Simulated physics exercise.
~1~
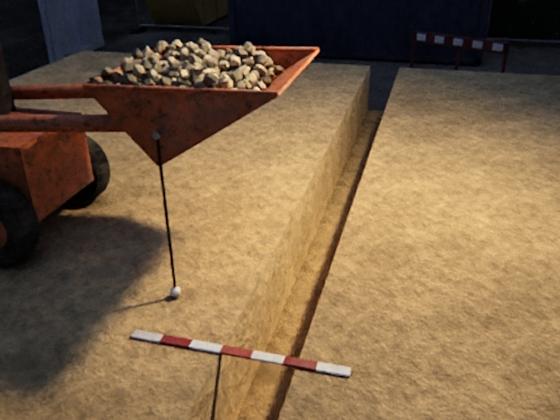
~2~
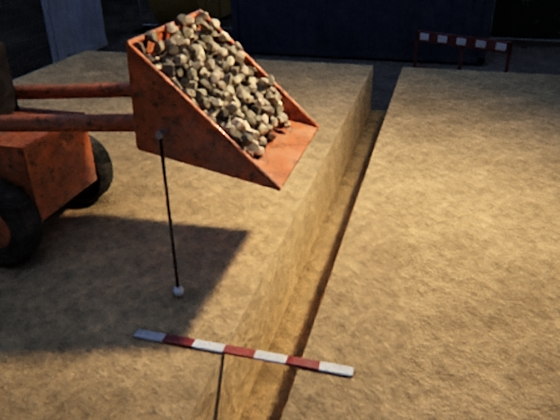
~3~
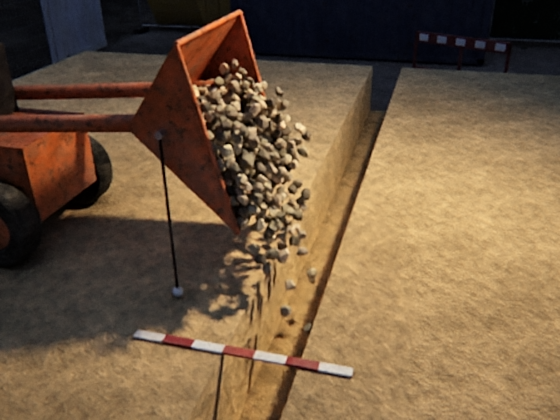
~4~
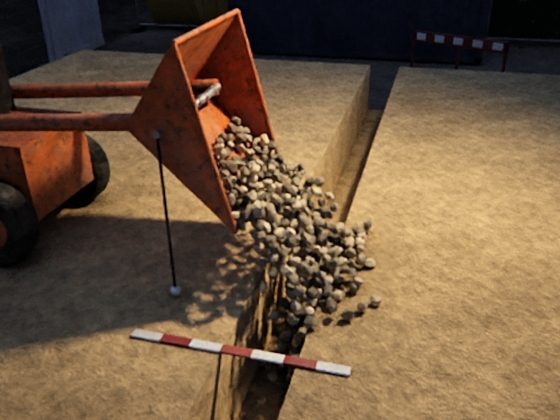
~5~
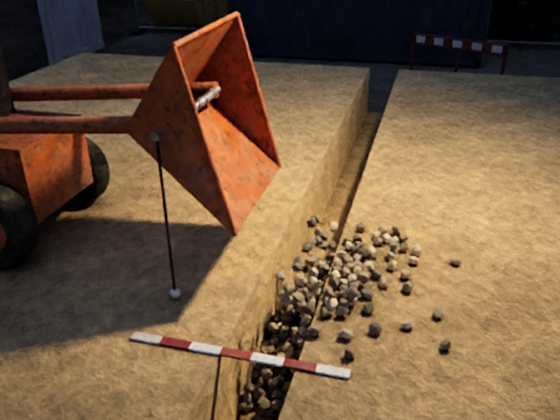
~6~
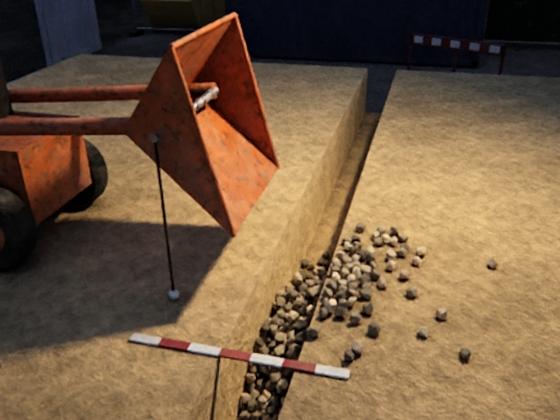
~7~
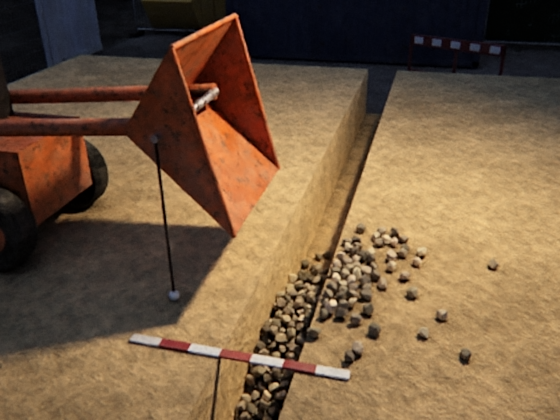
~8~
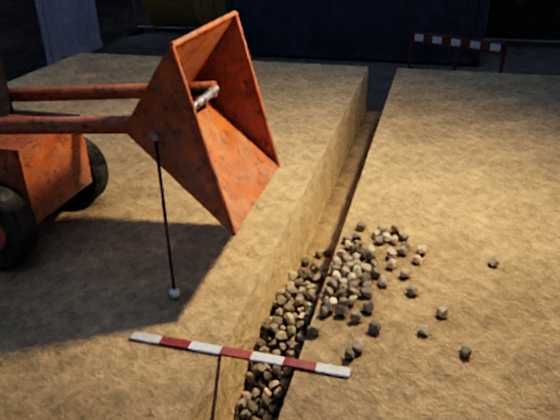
An orange loader on the left holds a bucket heaped with crushed rock, a white ball hanging below it and a narrow trench to its right. The bucket tips forward to the right, and the stones begin to slide toward its lower lip. They pour over the edge in a thick stream, spilling into the trench and partly onto the ground beyond. The bucket stays tilted as it empties. At the end most of the rock lies in the trench beside the red and white striped staff, with a smaller scatter resting still on the far side.
